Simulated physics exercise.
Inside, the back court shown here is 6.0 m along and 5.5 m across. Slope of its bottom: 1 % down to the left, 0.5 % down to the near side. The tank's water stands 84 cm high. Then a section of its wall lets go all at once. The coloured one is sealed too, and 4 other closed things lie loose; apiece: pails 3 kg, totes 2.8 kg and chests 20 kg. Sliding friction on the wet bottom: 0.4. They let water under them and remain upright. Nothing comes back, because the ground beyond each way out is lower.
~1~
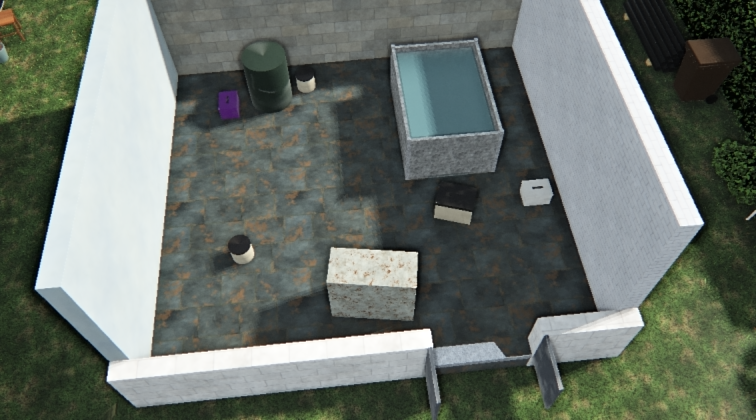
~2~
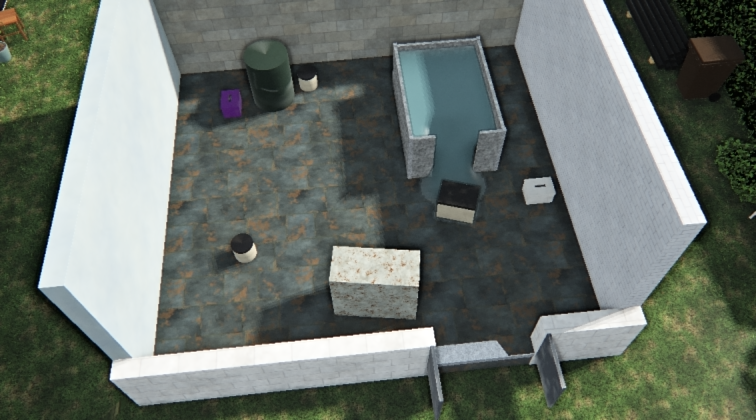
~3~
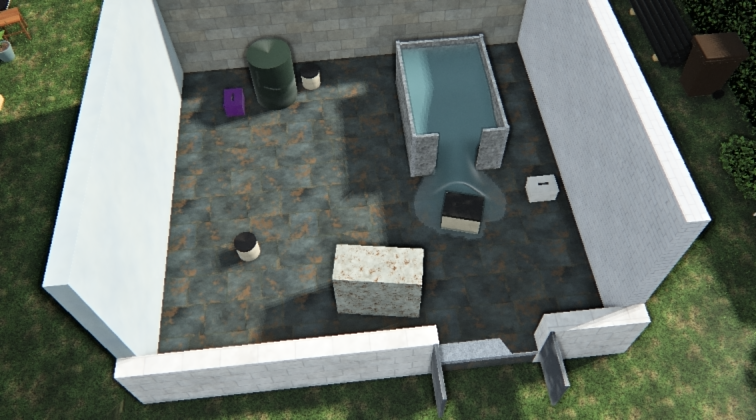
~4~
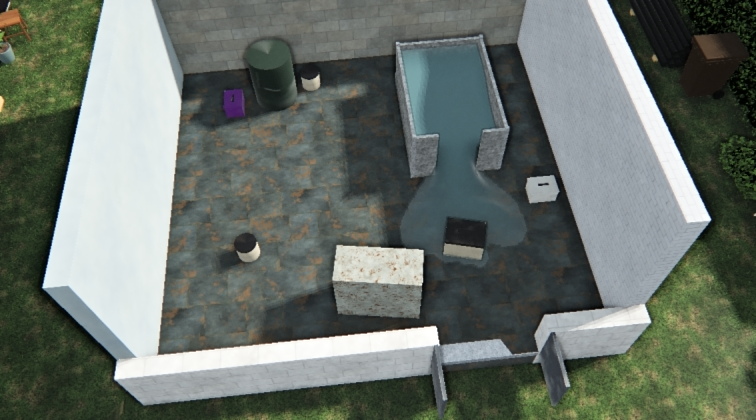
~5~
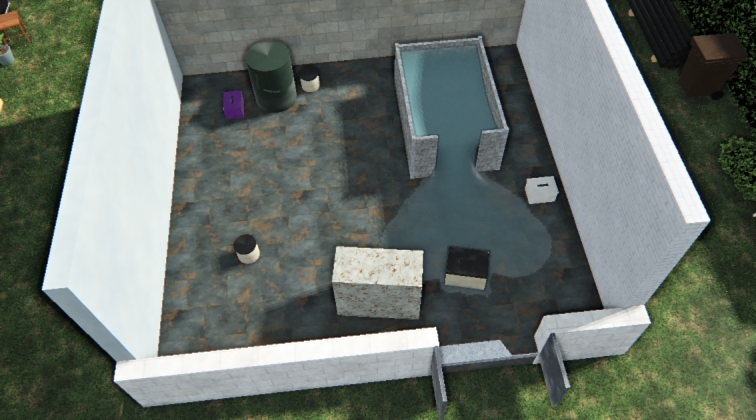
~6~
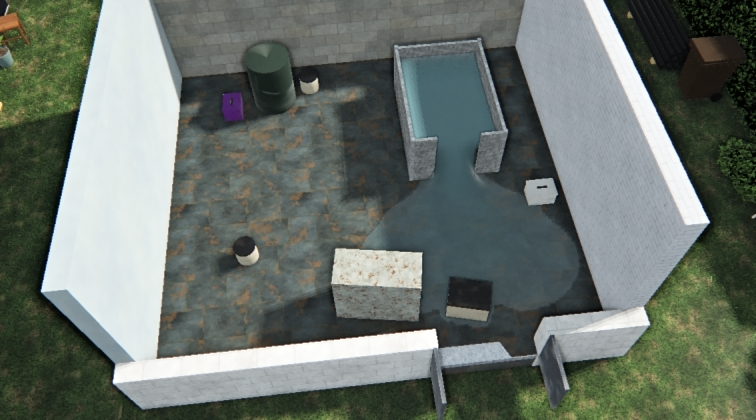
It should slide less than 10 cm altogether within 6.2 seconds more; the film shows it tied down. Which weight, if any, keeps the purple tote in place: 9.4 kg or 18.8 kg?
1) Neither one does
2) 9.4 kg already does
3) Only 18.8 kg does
2.
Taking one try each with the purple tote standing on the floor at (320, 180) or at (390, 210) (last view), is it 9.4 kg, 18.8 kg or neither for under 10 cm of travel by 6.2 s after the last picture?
In turn: The lighter suffices; the lighter suffices.
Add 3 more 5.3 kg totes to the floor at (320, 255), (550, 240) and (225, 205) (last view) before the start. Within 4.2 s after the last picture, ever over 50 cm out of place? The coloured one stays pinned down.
In turn: Past it, past it, short of it.
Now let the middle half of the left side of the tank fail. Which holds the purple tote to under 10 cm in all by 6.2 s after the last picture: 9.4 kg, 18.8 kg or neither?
Note: No mass sufficient.
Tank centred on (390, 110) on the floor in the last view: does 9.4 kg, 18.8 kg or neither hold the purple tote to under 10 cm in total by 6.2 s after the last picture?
Well, in that case the lighter one is plenty.
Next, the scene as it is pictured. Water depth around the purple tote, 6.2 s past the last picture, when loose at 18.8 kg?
About 1 cm.
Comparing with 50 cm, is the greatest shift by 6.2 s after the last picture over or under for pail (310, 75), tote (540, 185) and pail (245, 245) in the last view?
Shift vs threshold, in turn: Stays inside / goes outside / goes outside.
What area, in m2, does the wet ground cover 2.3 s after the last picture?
My estimate is roughly 18 m2.
Then, 0.6 s after the last picture the purple tote would be 0 cm from its start with 9.4 kg and 0 cm from its start with 18.8 kg; 0 cm of water round it then.
Then, 2.3 s after the last picture the purple tote would be 0 cm from its start with 9.4 kg and 0 cm from its start with 18.8 kg; 0 cm of water round it then.
Then, 4.2 s after the last picture the purple tote would be 0 cm from its start with 9.4 kg and 0 cm from its start with 18.8 kg; 0 cm of water round it then.
Then, 6.2 s after the last picture the purple tote would be 0 cm from its start with 9.4 kg and 0 cm from its start with 18.8 kg; 1 cm of water round it then.
